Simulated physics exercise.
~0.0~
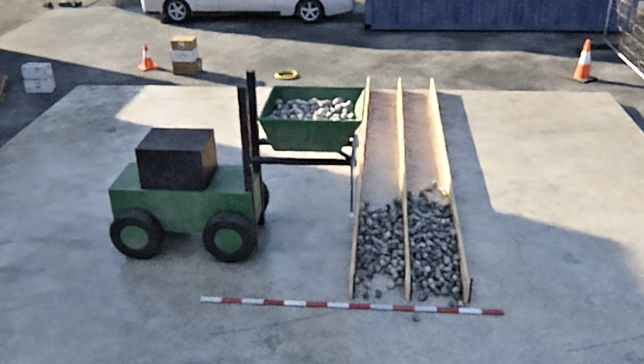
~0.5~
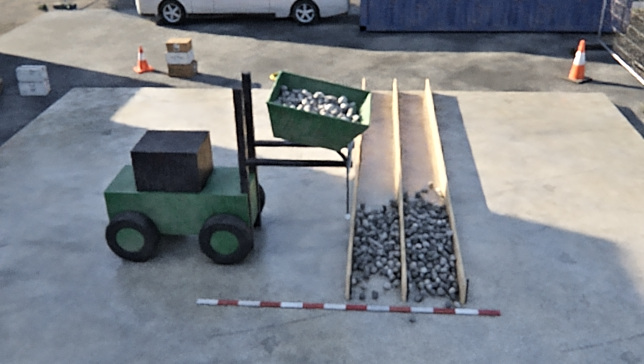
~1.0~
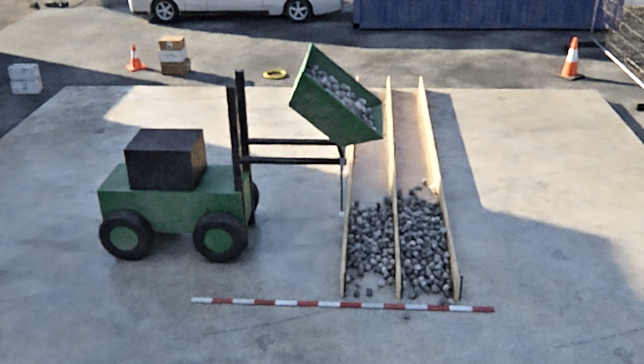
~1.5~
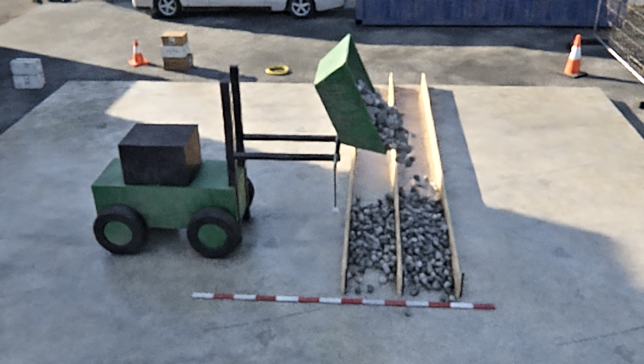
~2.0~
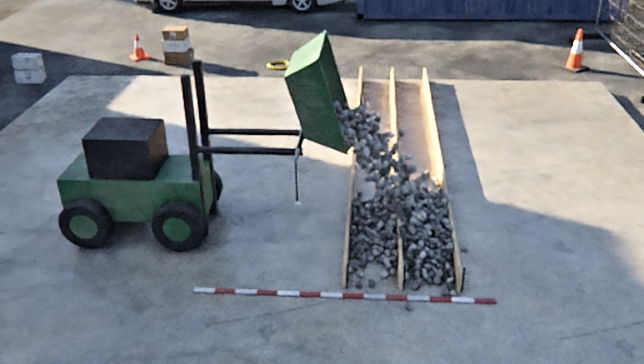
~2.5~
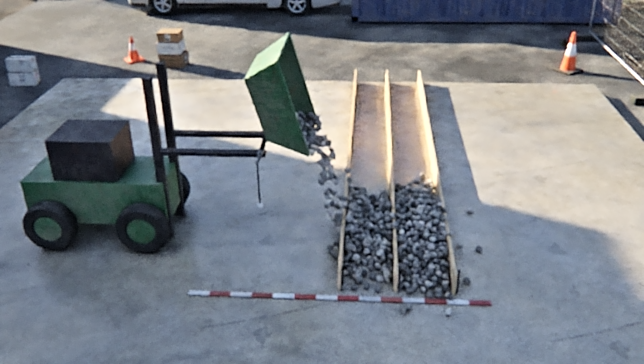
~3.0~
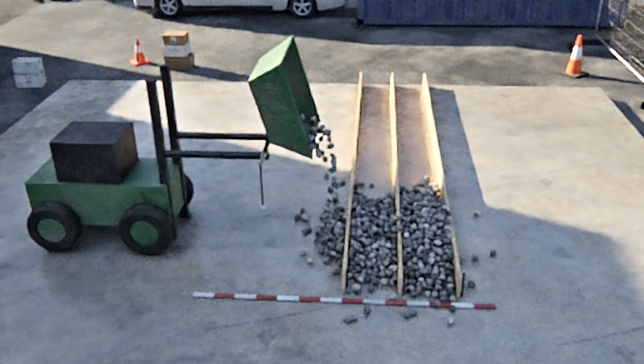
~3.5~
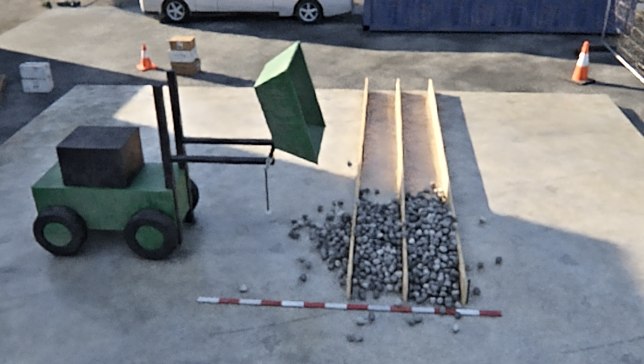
On a concrete yard, a green forklift-like machine tips its raised skip of grey stones over plank-divided bays already holding stones, then backs left while still pouring; the skip ends empty and steeply tilted, with both bays fuller and stones scattered on the ground, mostly left of the planks.
